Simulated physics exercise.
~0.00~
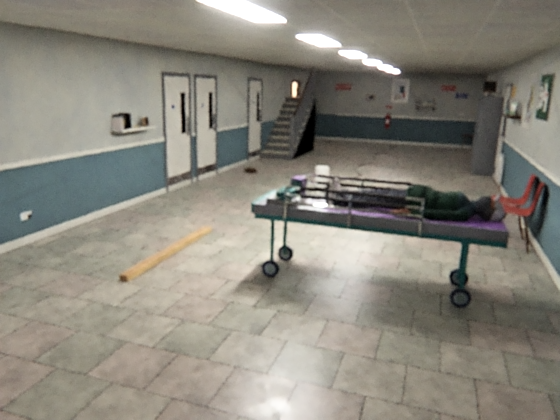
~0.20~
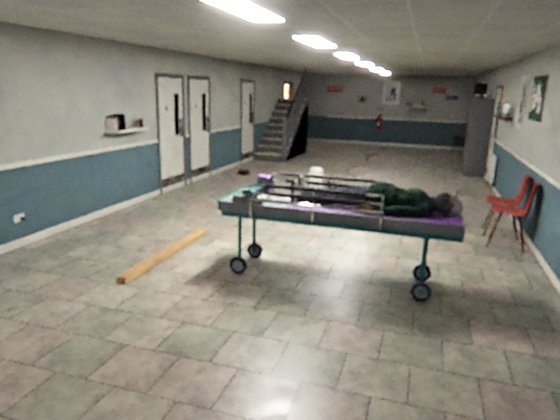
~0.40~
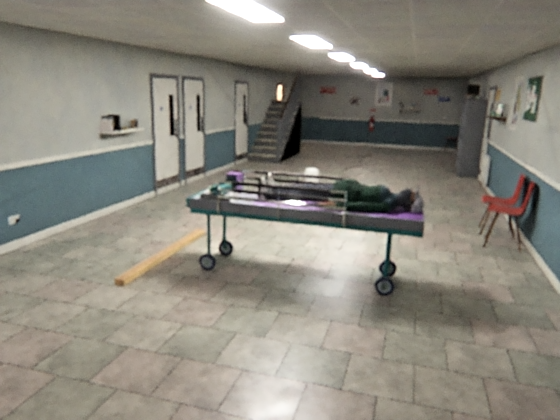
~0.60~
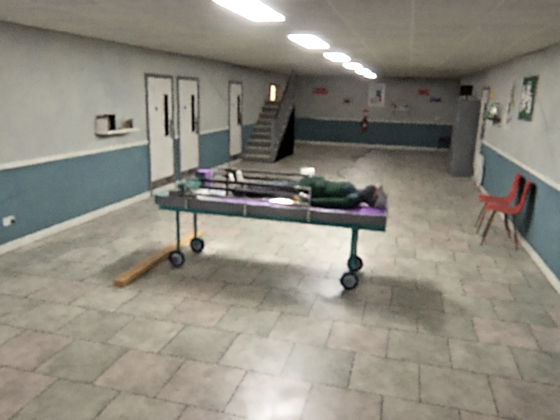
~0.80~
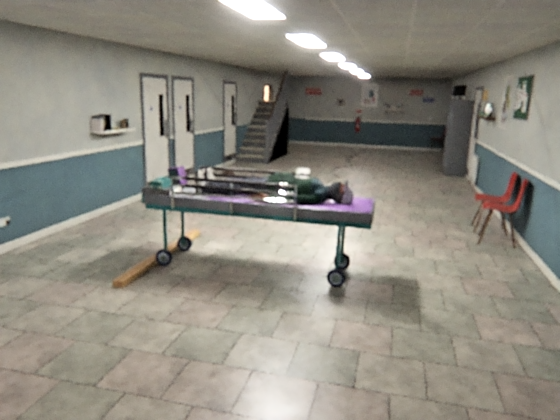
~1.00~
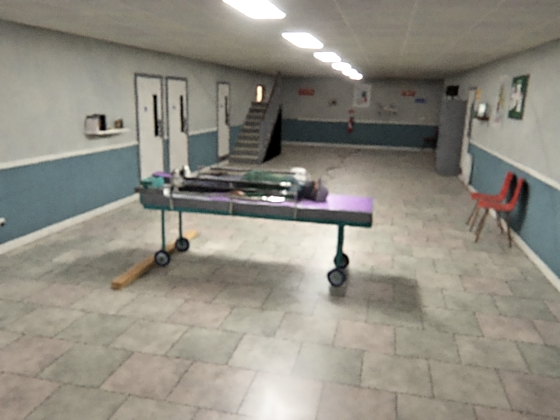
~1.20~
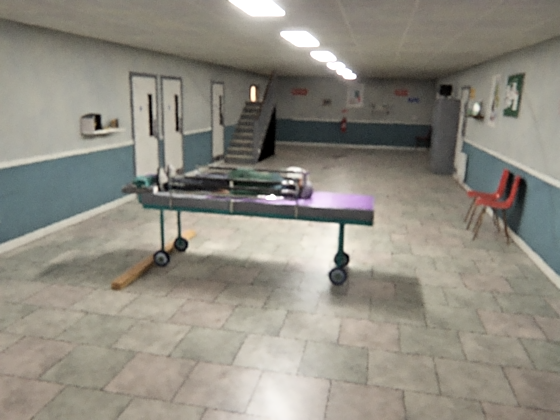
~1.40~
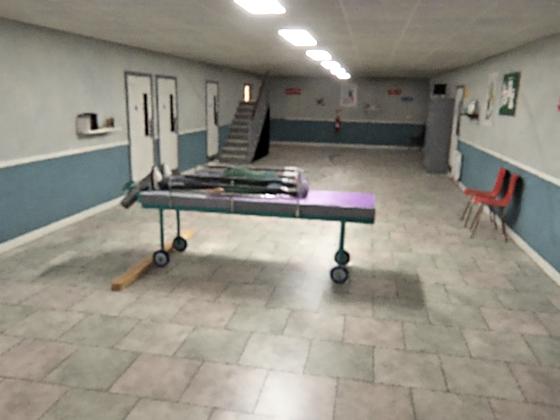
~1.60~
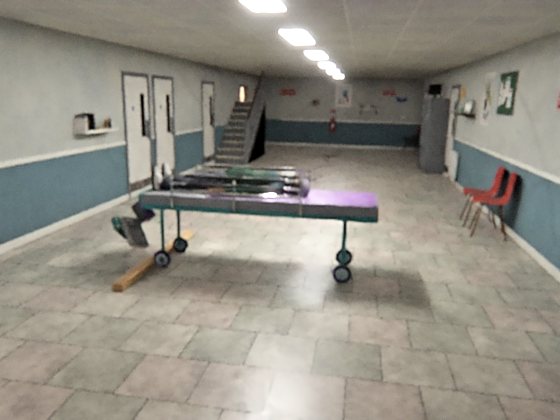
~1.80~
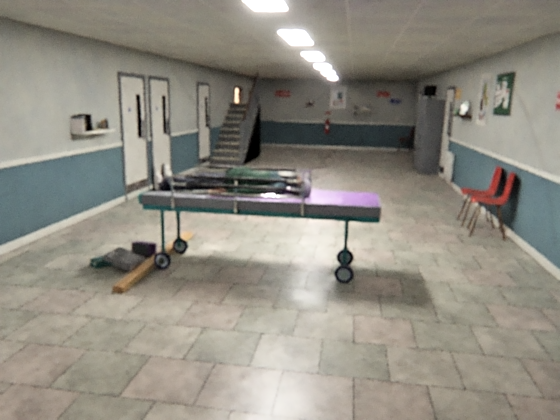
Person lying on a wheeled trolley rolling left down a corridor, sliding toward its end as it stops and small items fall off.
